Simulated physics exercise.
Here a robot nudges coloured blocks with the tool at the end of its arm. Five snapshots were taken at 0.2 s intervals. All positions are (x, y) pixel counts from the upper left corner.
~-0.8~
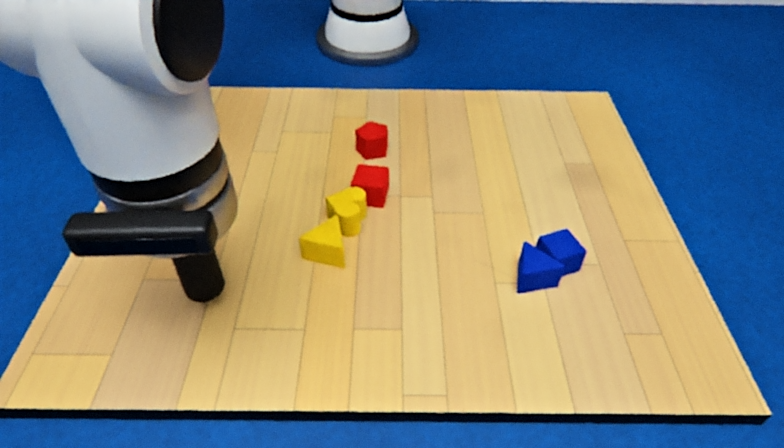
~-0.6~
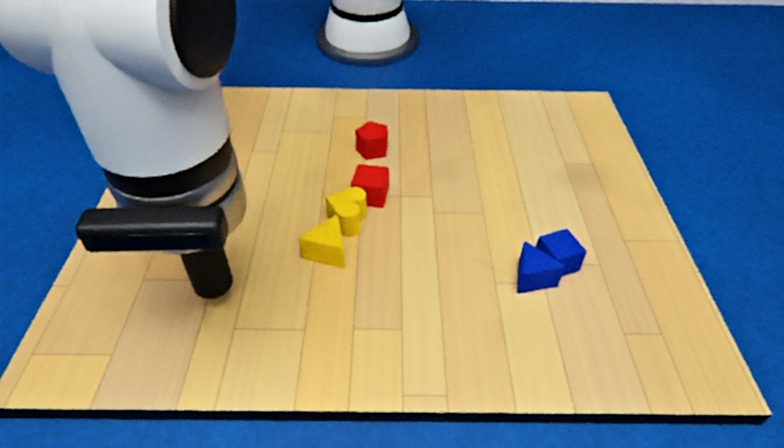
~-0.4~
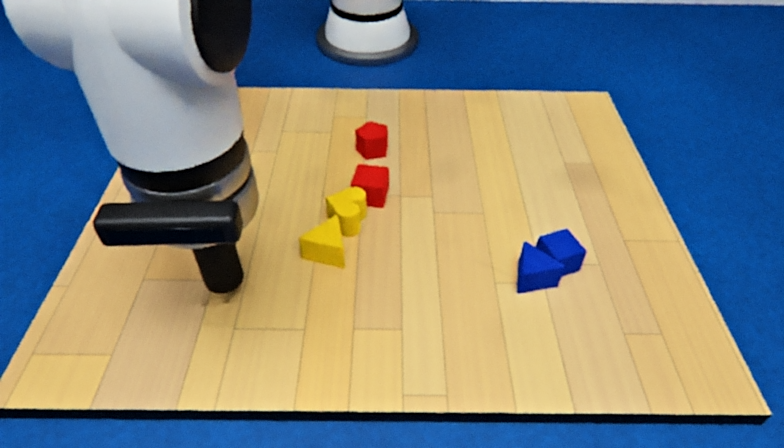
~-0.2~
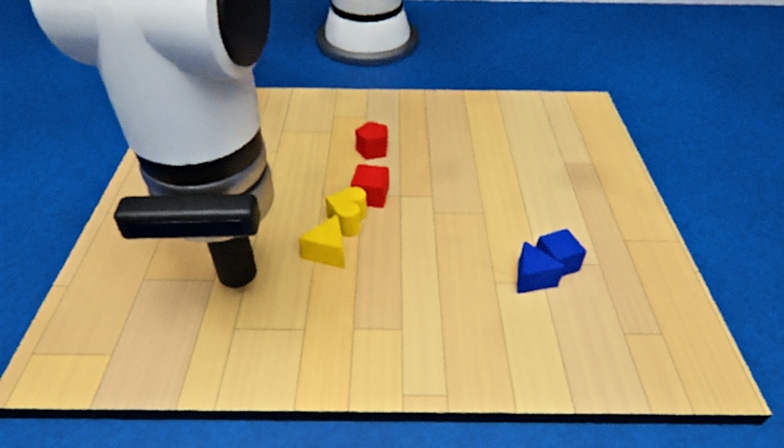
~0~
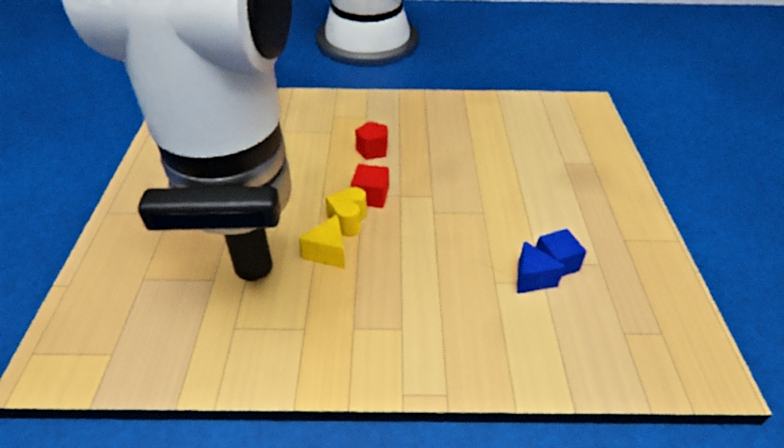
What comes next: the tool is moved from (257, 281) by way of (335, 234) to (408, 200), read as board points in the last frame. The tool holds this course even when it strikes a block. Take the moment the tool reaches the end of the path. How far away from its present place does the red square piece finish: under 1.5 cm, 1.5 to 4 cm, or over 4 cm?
The best fit is over 4 cm.
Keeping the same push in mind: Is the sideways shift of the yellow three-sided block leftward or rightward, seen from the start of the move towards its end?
That's a shift to the right.
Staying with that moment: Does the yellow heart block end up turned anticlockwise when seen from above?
Yes, it checks out.
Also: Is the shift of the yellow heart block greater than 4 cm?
That would be a yes.
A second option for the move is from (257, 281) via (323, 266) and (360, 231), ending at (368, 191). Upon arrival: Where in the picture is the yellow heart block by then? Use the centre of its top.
My estimate: (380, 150).
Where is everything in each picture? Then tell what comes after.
The first frame shows lower end of the tool (205, 287), tops of blocks, yellow three-sided block (326, 233), yellow heart block (347, 200), red square piece (370, 175).
The second frame shows tool (213, 284), blocks as before.
The third frame shows tool (224, 279), blocks as before.
The fourth frame shows tool (238, 273), blocks as before.
The fifth frame shows tool (254, 267), yellow three-sided block (326, 233), yellow heart block (347, 200), red square piece (370, 175).
The first path, step by step. One third of the way, tool (308, 234); yellow three-sided block (349, 229), turned 35° clockwise; yellow heart block (354, 200), turned 25° anticlockwise.
Two thirds of the way, tool (360, 207); yellow three-sided block (375, 220); yellow heart block (381, 181), turned 45° anticlockwise; red square piece (387, 157).
At the end, tool (409, 185); yellow three-sided block (375, 220), turned 135° clockwise; yellow heart block (423, 160), turned 50° anticlockwise; red square piece (404, 140), turned 40° anticlockwise.
